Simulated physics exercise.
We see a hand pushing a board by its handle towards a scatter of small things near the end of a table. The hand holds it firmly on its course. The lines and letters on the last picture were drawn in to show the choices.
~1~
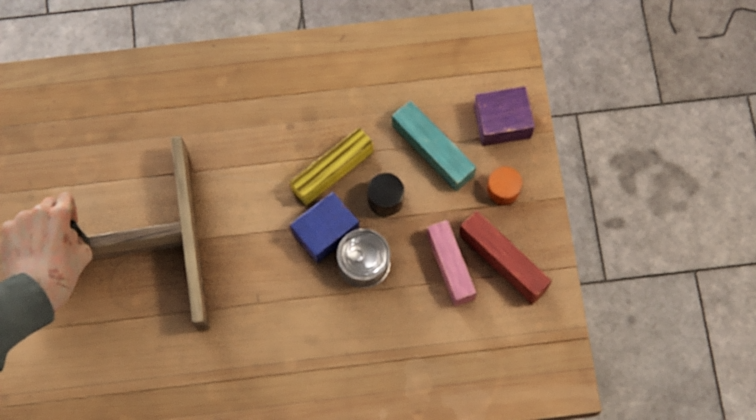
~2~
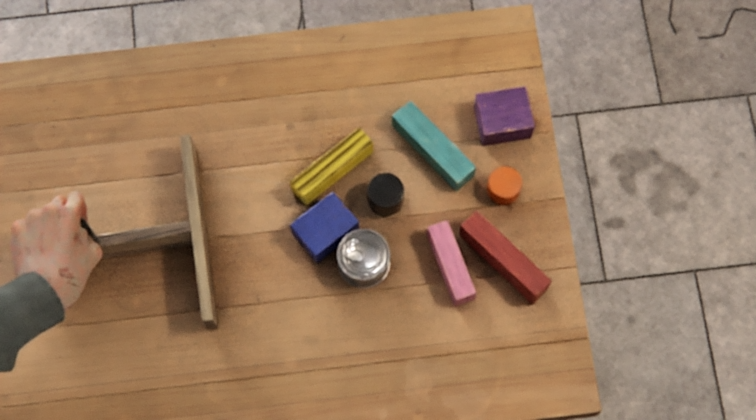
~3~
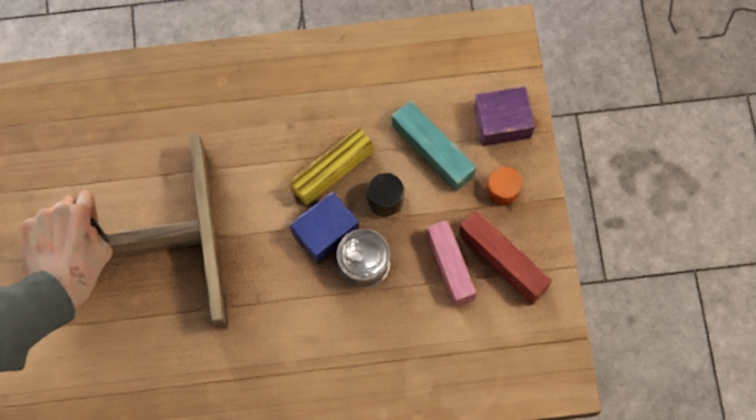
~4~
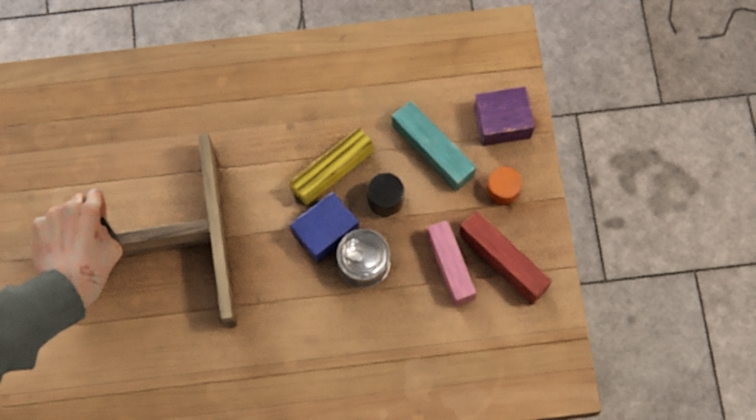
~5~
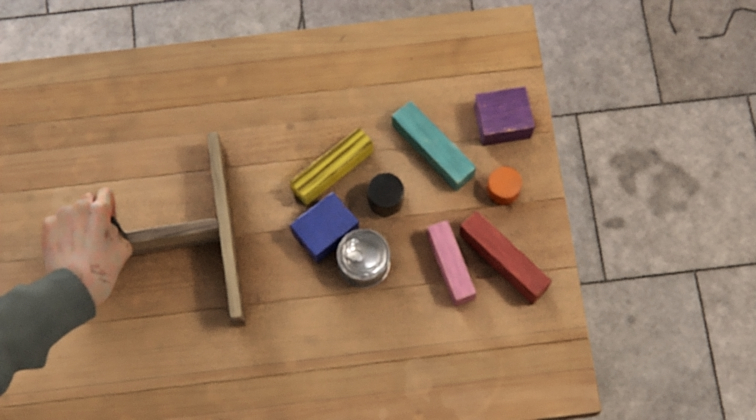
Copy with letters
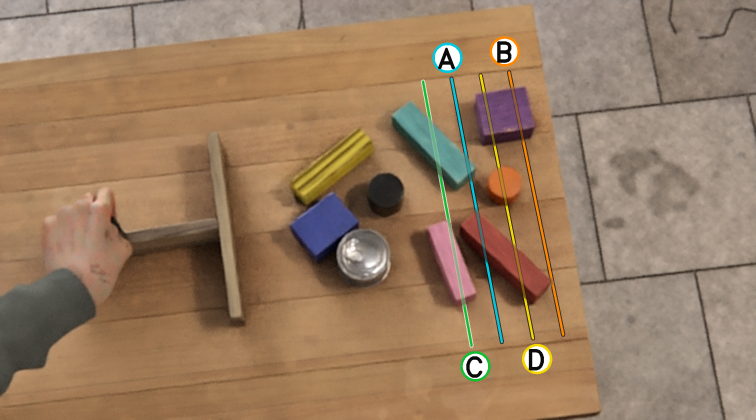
A hand slides a wooden board slowly right across a table toward scattered colourful blocks.
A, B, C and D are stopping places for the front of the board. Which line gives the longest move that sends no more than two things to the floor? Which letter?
It should halt at A.
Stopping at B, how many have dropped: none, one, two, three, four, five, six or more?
By then, six or more.
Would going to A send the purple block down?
By then, no.
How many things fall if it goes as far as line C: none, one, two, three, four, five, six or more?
By then, none.
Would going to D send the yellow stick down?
No.
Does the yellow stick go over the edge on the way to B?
No.
On the marked copy, A at (476, 206); B at (535, 199); C at (447, 210); D at (506, 203).
With A. Early on, board (316, 212); yellow stick (354, 159); grey tin (379, 266).
Further on, board (405, 202); red bar (510, 256); pink bar (492, 274).
At the end, board (473, 194); red bar over the edge; orange tin over the edge; two fallen.
As for the rest, B drops six; C is within the limit but short; D drops four.
